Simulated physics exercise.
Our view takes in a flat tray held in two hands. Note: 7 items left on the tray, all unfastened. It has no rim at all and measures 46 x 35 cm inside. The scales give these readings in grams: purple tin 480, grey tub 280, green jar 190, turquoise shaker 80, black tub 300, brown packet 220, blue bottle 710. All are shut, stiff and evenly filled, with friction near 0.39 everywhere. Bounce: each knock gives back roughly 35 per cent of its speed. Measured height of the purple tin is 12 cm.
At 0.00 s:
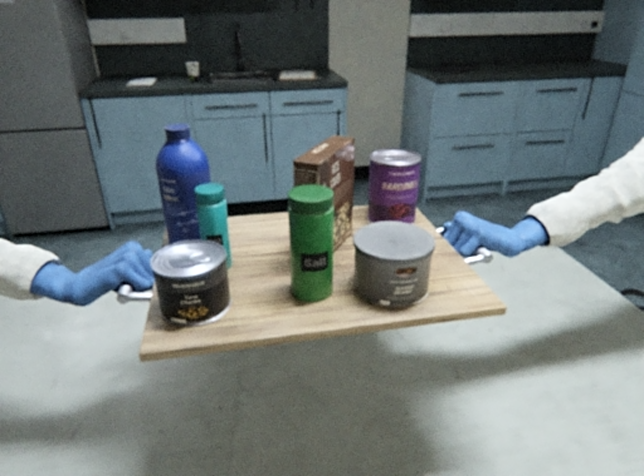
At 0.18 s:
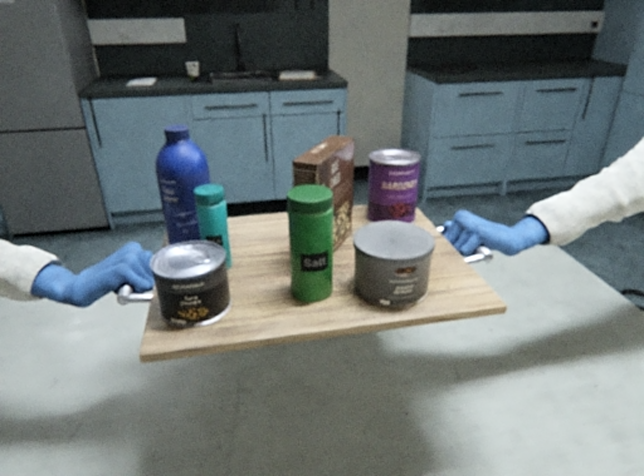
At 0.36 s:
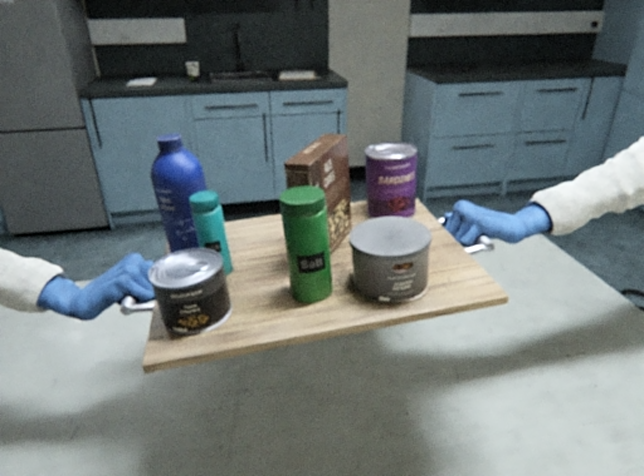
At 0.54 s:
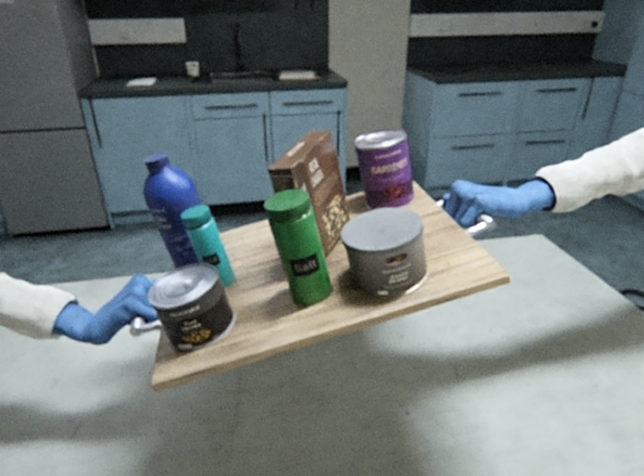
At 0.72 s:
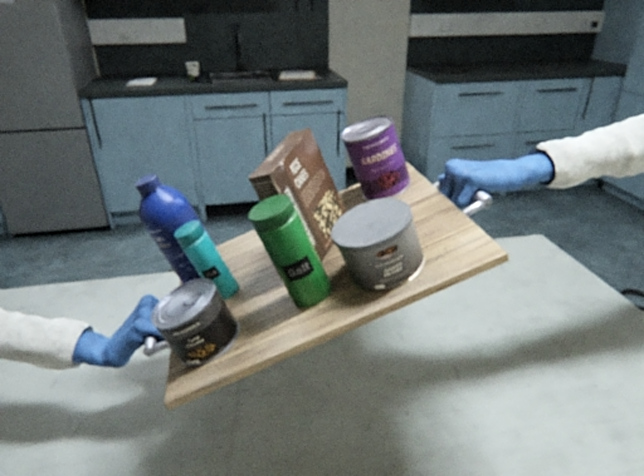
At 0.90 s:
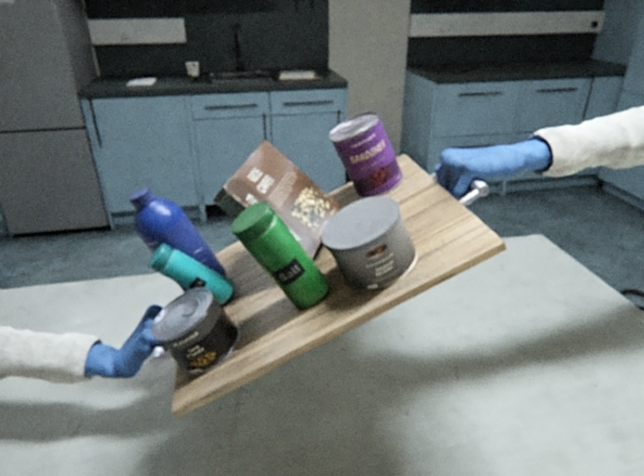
Two blue-gloved hands held a wooden board of cans, bottles and a brown packet level, then tilted it steadily down to the left, and the packet, turquoise shaker and blue bottle leaned over leftward.
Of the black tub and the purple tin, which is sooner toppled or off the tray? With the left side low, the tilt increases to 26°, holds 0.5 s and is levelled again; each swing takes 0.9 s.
It is the first of the two.
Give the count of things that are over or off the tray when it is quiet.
That comes to 7.
After 1.30 s, tray at 26°, left edge down; turquoise shaker, black tub and blue bottle now off the tray; purple tin slid 14 cm near (301, 191); green jar on its side.
After 1.70 s, tray at 23°, left edge down; grey tub, green jar and brown packet now off the tray; purple tin slid 37 cm near (182, 250).
After 2.10 s, tray at 6°, left edge down; purple tin now off the tray.
By the end (2.9 s), off the tray, purple tin, grey tub, green jar, turquoise shaker, black tub, brown packet and blue bottle. Seen from the same camera at the end, black tub near (9, 467). Black tub went at 1.18 s; purple tin went at 1.78 s.
